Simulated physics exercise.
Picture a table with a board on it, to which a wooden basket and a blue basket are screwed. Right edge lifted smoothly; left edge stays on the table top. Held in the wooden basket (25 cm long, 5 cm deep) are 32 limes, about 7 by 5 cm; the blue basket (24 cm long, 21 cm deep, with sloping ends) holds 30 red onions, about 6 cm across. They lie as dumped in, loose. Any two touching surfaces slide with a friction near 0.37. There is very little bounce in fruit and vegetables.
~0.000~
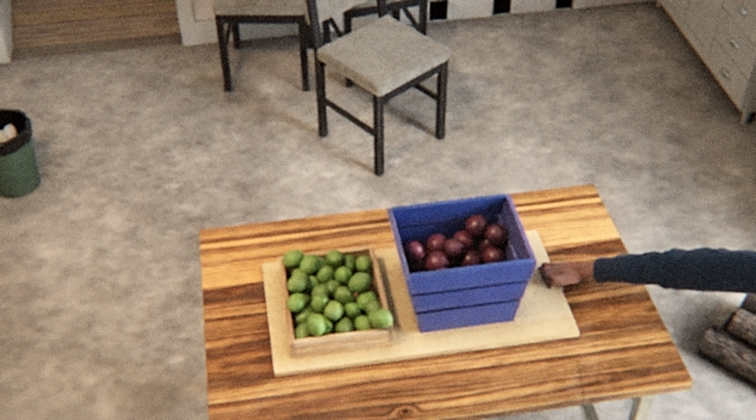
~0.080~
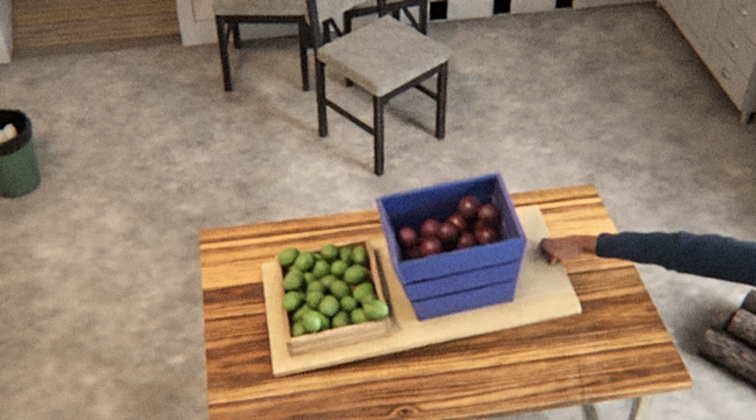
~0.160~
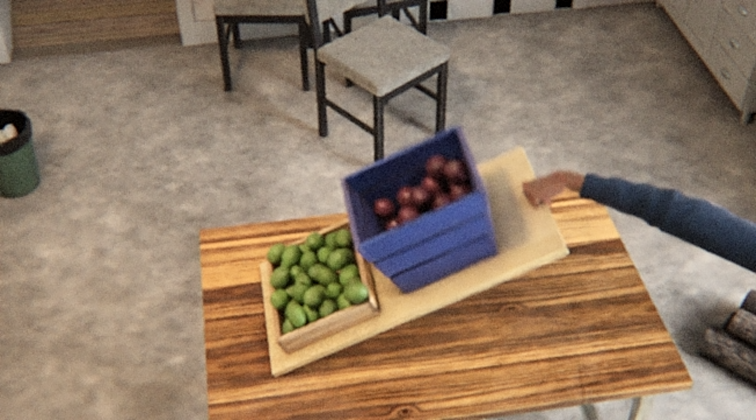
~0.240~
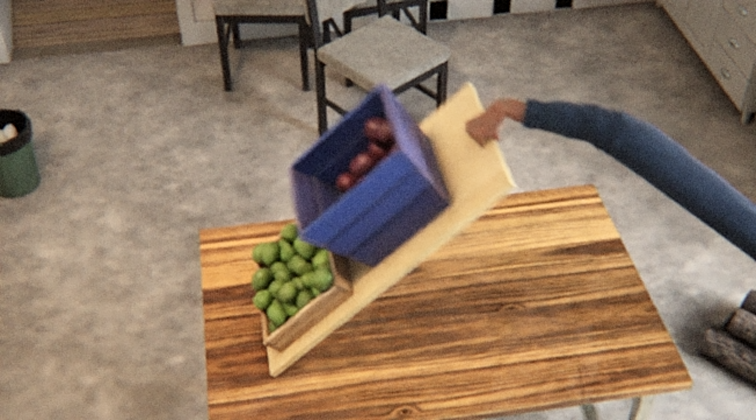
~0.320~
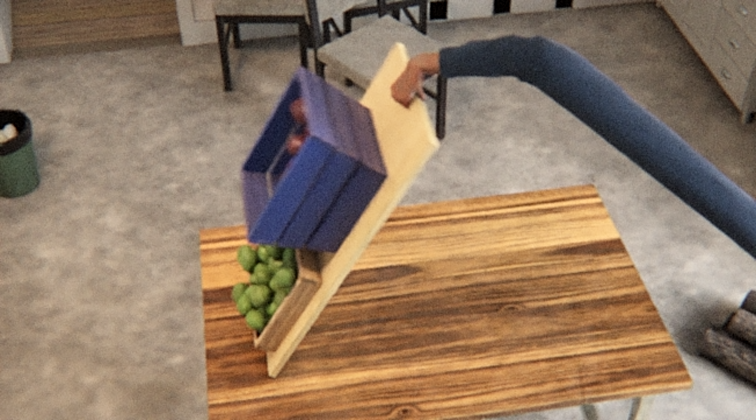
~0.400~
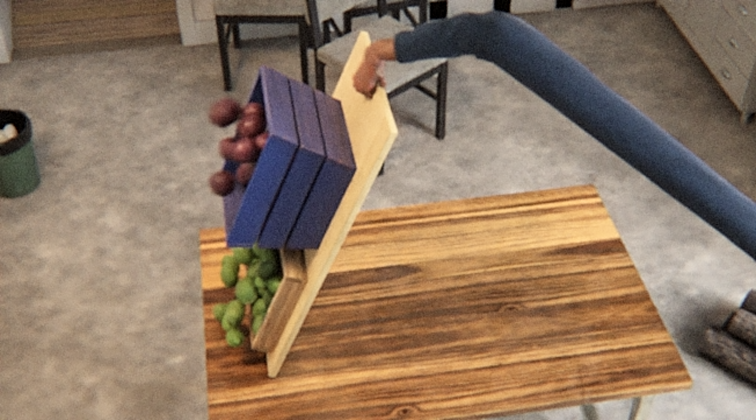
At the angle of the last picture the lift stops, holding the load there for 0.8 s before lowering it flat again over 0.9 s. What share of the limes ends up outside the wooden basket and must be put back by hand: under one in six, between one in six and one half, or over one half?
It holds below half.
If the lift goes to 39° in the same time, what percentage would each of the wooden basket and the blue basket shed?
Wooden basket 30, blue basket 0 per cent.
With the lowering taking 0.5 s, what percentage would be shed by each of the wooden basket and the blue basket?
In that case wooden basket 70 %, blue basket 100 %.
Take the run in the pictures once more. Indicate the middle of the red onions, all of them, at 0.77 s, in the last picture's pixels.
Near (29, 346) in pixels.
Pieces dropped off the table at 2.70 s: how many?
The number is close to 50.
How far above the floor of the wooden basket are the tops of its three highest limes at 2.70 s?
7 cm or thereabouts.
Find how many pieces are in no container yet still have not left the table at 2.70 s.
I'd guess near 2.
After 0.77 s, tilt 67°; 21 of 32 out of the wooden basket and 29 of 30 out of the blue basket.
After 1.23 s, tilt 67°; 21 of 32 out of the wooden basket and 29 of 30 out of the blue basket.
After 1.87 s, tilt 11°; 21 of 32 out of the wooden basket and 29 of 30 out of the blue basket.
Final count (at 2.70 s), 21 of 32 out of the wooden basket and 29 of 30 out of the blue basket. Asked share, 21 of 32, 66 per cent.
